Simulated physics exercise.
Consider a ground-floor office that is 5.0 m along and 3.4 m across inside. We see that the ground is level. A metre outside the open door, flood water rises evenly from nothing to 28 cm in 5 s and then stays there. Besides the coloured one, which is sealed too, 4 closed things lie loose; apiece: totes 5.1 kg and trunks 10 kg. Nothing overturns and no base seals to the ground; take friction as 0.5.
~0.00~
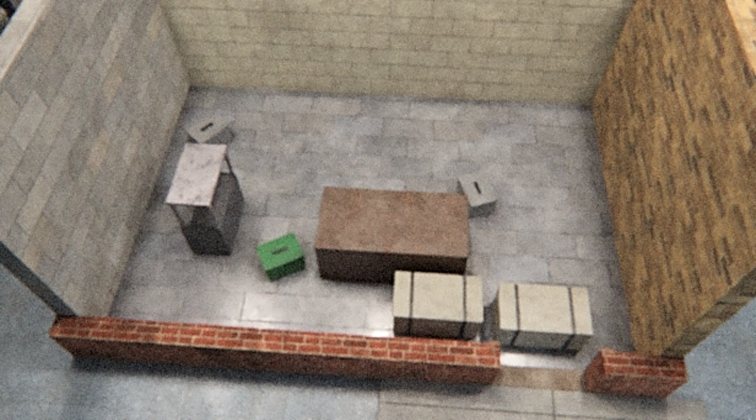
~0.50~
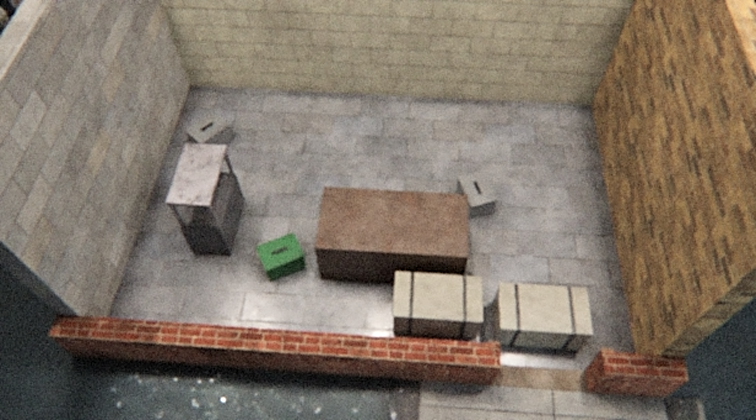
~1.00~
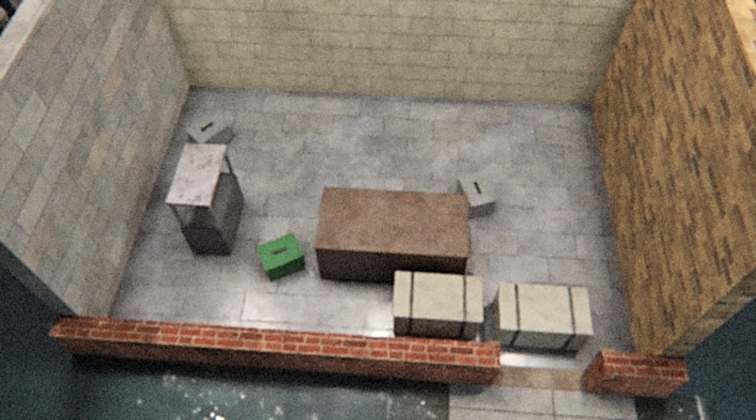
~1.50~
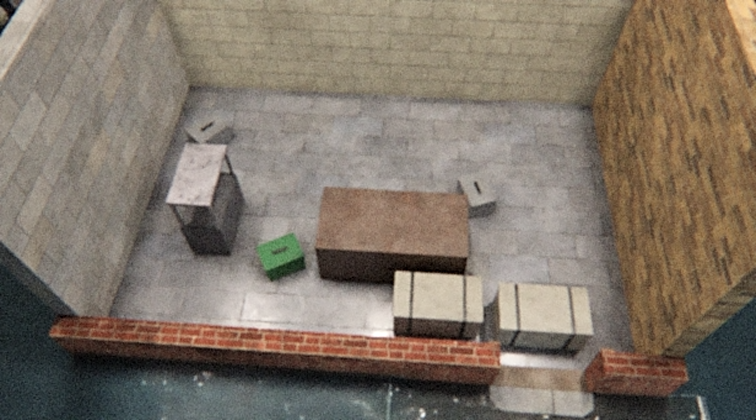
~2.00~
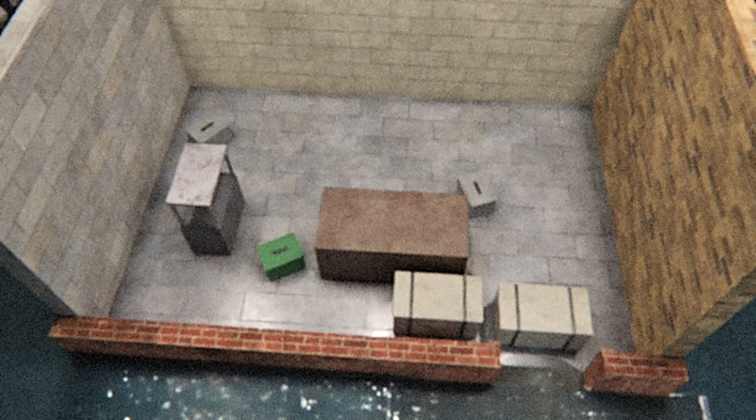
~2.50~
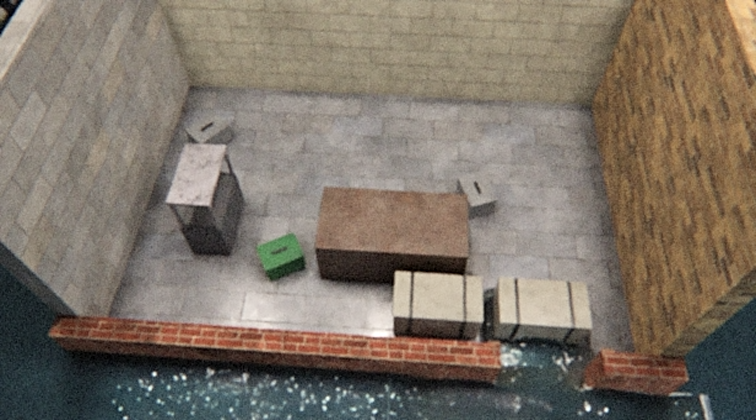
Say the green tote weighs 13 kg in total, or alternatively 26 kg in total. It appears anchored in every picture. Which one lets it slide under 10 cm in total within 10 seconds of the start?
Most likely it will manage with the lighter mass.
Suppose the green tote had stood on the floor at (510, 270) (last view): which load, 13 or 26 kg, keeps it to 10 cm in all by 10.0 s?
So neither weight works.
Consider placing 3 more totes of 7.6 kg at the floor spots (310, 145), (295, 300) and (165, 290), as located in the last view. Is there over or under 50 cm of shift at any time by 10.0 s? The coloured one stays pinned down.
First: Beyond the limit; second: Inside the limit; third: Inside the limit.
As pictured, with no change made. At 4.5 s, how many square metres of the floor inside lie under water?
Some 5.0 m2 of it.
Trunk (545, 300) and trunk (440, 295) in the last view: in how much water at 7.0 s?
Some 19 cm at the first, some 2 cm at the second.
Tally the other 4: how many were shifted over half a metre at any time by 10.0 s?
The total is 3.
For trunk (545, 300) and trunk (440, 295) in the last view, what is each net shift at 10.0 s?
In that order: 450 cm, 40 cm.
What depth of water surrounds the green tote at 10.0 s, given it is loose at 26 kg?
Around 4 cm.
After 3.5 s the green tote would be 0 cm from its start with 13 kg and 0 cm from its start with 26 kg; 0 cm of water round it then.
After 4.5 s the green tote would be 0 cm from its start with 13 kg and 0 cm from its start with 26 kg; 0 cm of water round it then.
After 7.0 s the green tote would be 0 cm from its start with 13 kg and 0 cm from its start with 26 kg; 2 cm of water round it then.
After 10.0 s the green tote would be 0 cm from its start with 13 kg and 0 cm from its start with 26 kg; 4 cm of water round it then.
